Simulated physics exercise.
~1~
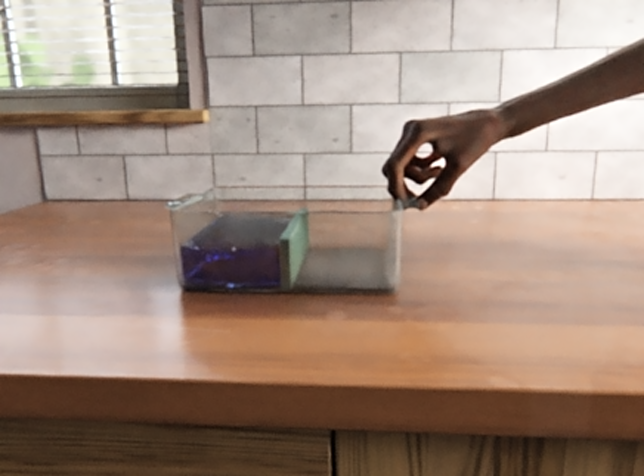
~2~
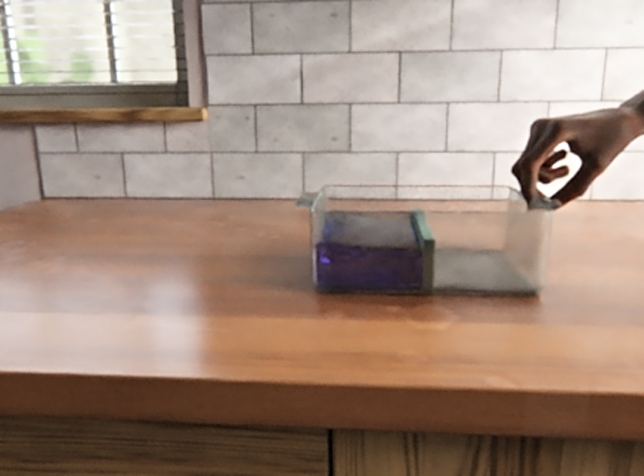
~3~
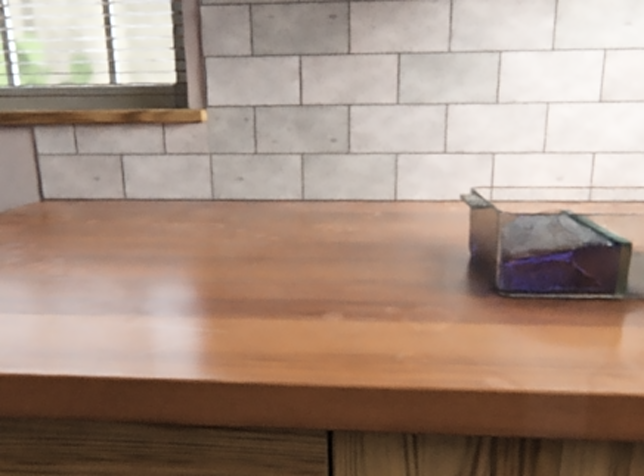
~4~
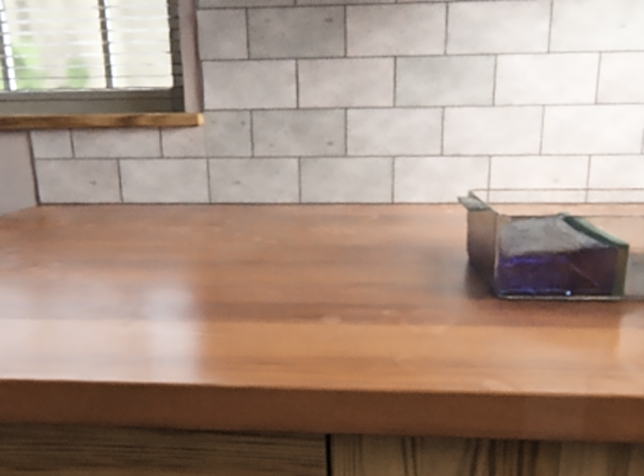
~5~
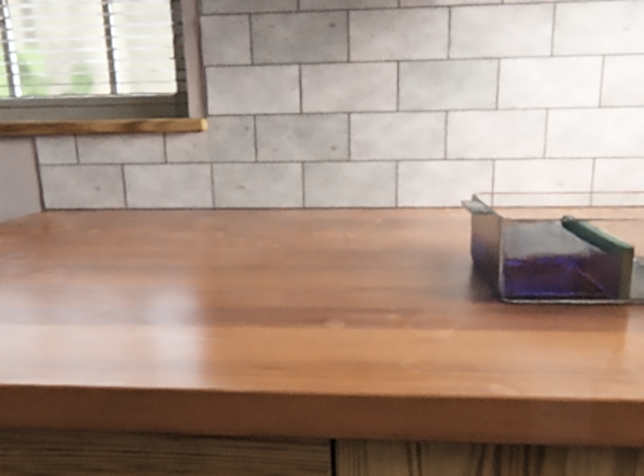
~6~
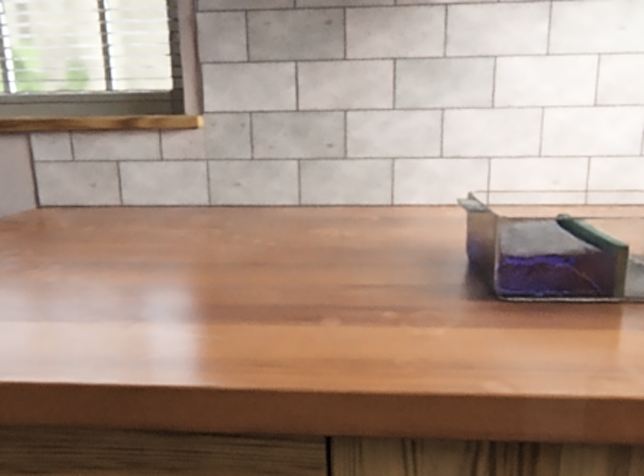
A clear, open food box holding purple-tinted water to the left of its upright greenish divider sits on a wooden worktop, in front of pale wall tiles and beside a window with blinds. A hand grips the box's right end and pulls it to the right, with the divider staying in place inside. The hand leaves the view as the box slides on to the right edge, where its right end passes out of sight. The water tilts and shifts against the divider, and a little ends up on the right side. The box then stays put while its water levels out, with none spilled onto the worktop.
